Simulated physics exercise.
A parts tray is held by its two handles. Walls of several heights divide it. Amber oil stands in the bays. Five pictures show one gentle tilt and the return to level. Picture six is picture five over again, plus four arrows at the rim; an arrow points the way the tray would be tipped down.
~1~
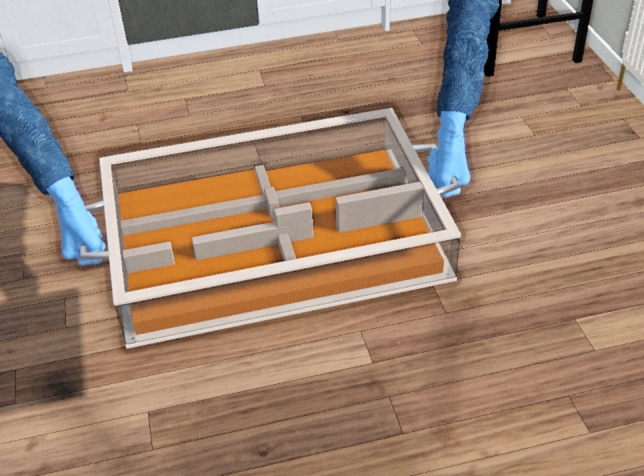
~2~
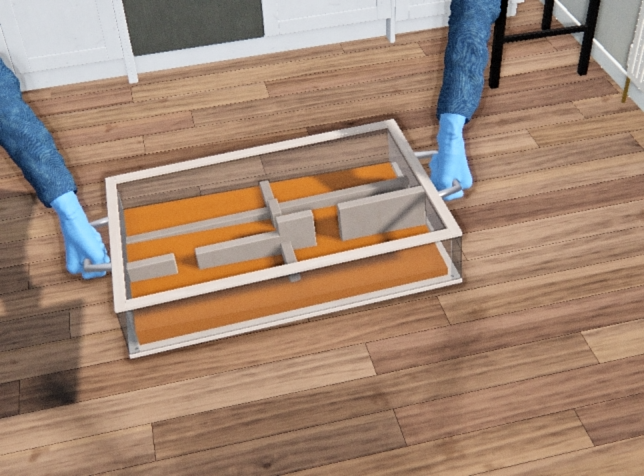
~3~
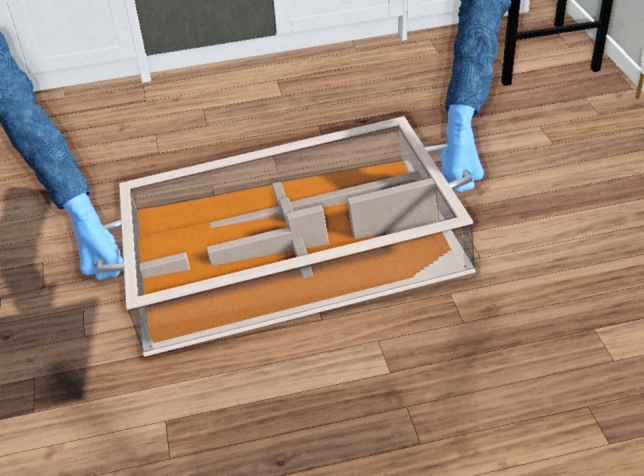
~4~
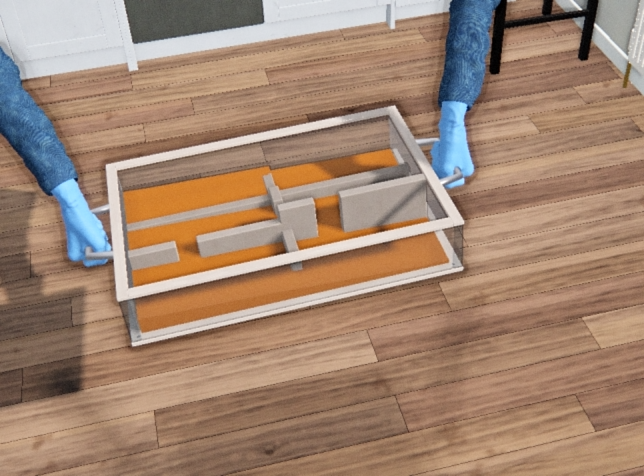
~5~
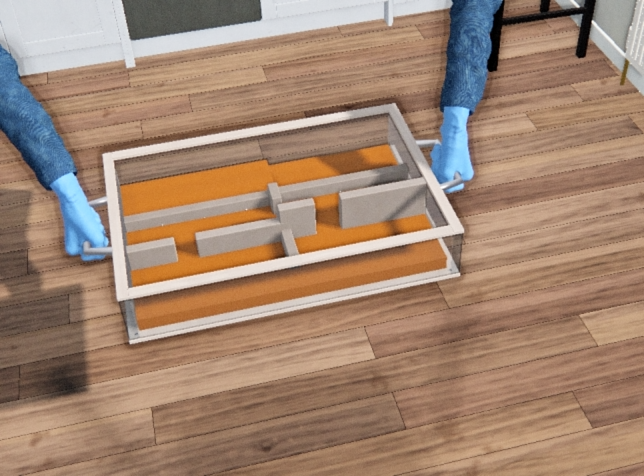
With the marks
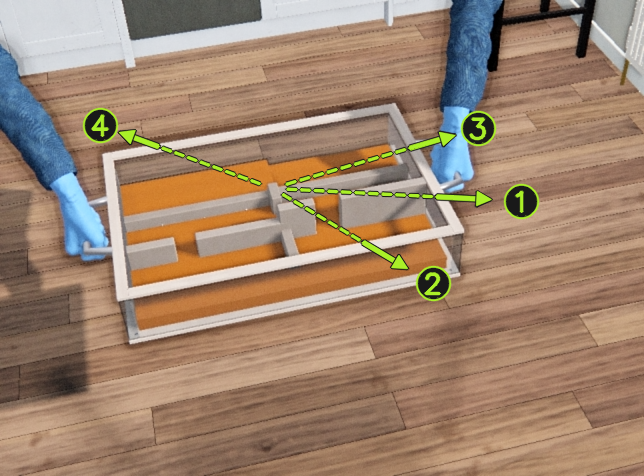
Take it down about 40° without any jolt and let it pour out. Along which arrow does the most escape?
Direction 4 does it best.
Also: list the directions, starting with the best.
Best to worst: 4, 2, 1, 3.
On the marked copy, 1 ends at (486, 199); 2 ends at (403, 266); 3 ends at (450, 136); 4 ends at (124, 134).
If 1 is chosen, about 30 % stays in the tray, the largest part in the front right bay.
If 2 is chosen, about 24 % stays in the tray, the largest part in the front right bay.
If 3 is chosen, about 38 % stays in the tray, the largest part in the front right bay.
If 4 is chosen, about 17 % stays in the tray, the largest part in the back left bay.
